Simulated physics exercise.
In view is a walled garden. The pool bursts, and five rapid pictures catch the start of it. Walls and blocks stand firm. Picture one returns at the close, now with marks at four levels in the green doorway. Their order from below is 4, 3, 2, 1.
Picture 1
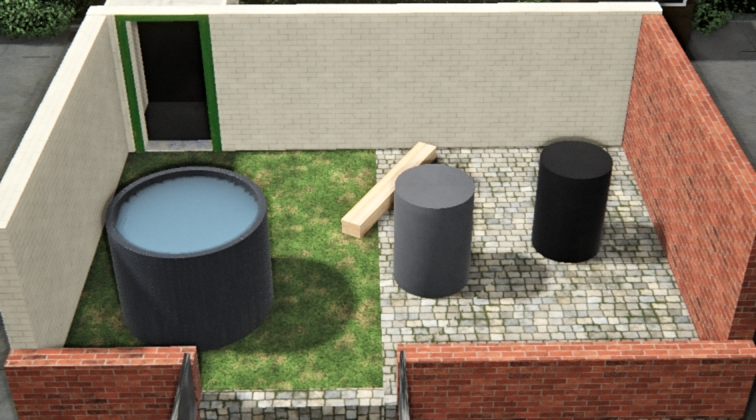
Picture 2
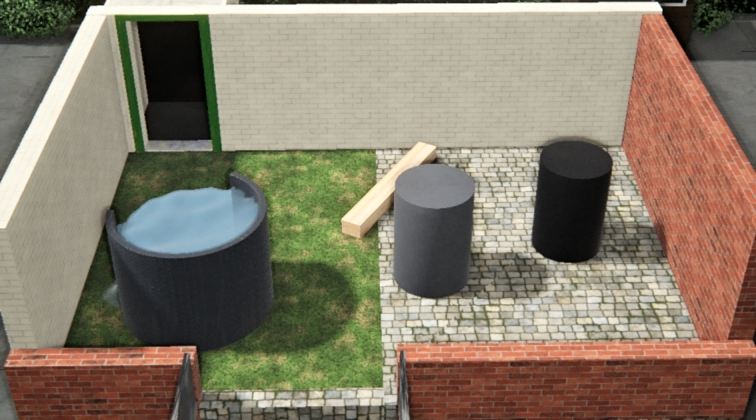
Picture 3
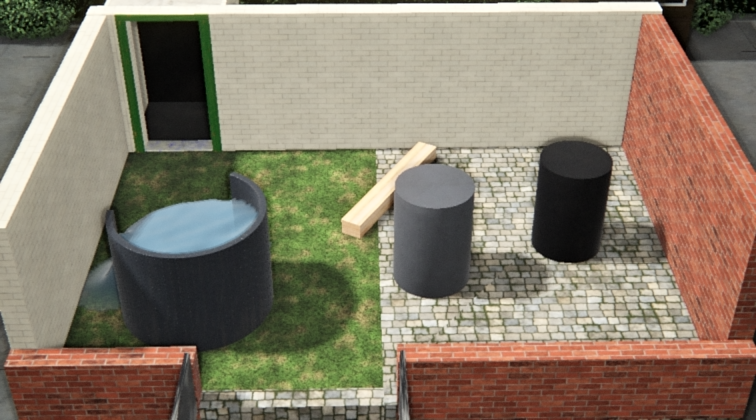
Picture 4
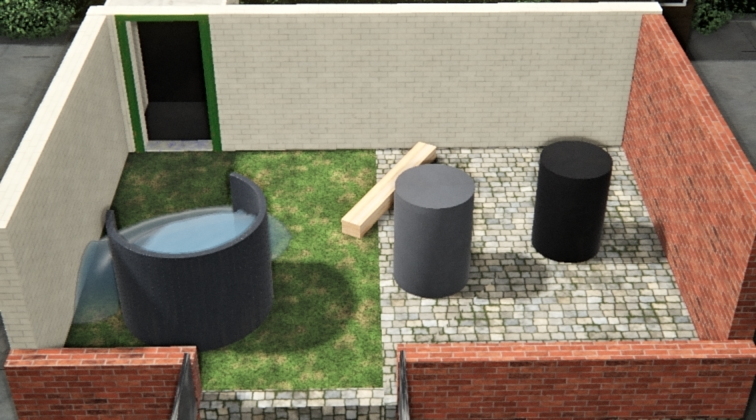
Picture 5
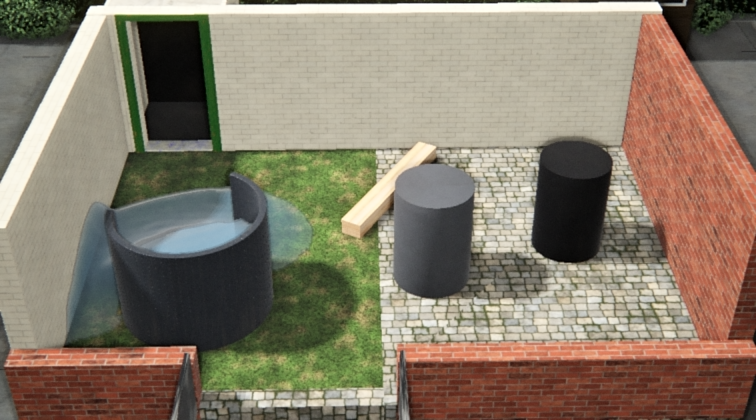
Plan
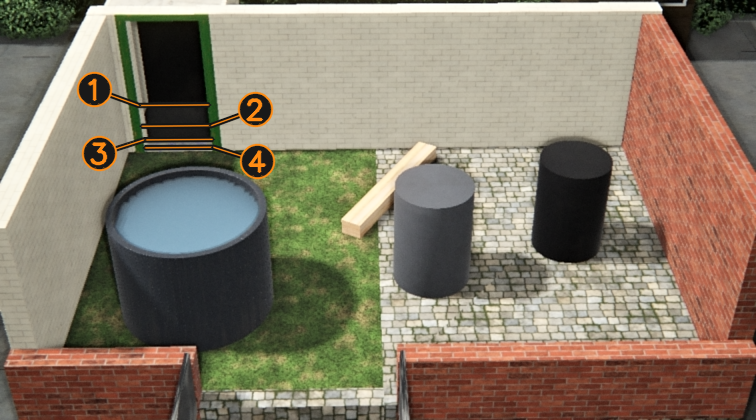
A round dark pool brimming with blue water stands on the grass at the left of a walled garden, seen from above by a still camera. A pale wooden beam, a grey cylinder and a black cylinder stand to the right, with a green-framed doorway behind. The pool's back-left wall opens, and water pours out leftward, then spreads rightward behind it across the grass as the level inside drops.
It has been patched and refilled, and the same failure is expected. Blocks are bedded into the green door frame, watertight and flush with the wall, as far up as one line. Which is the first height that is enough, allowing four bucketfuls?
That is height 1.
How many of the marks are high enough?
One of the four.
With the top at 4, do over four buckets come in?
Yes, it does.
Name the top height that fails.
That is height 2.
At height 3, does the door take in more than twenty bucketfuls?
Yes.
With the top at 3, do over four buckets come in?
Yes.
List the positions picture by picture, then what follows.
The first frame shows water in the pool at rest, its middle at (188, 216); foot of the green doorway at (179, 151); open gate at (296, 341).
The second frame shows front seen at (114, 292), 2 % of the ground wet.
The third frame shows front seen at (91, 297), 5 % of the ground wet.
The fourth frame shows front seen at (76, 296), 9 % of the ground wet.
The fifth frame shows front seen at (288, 206), 14 % of the ground wet.
On the marked copy, 1 at (173, 105); 2 at (176, 125); 3 at (178, 139); 4 at (179, 147); from the bottom up 4, 3, 2, 1.
With 1, a bucket or two gets in.
With 2, about 13 bucketfuls get in.
With 3, dozens of bucketfuls pour in.
With 4, dozens of bucketfuls pour in.
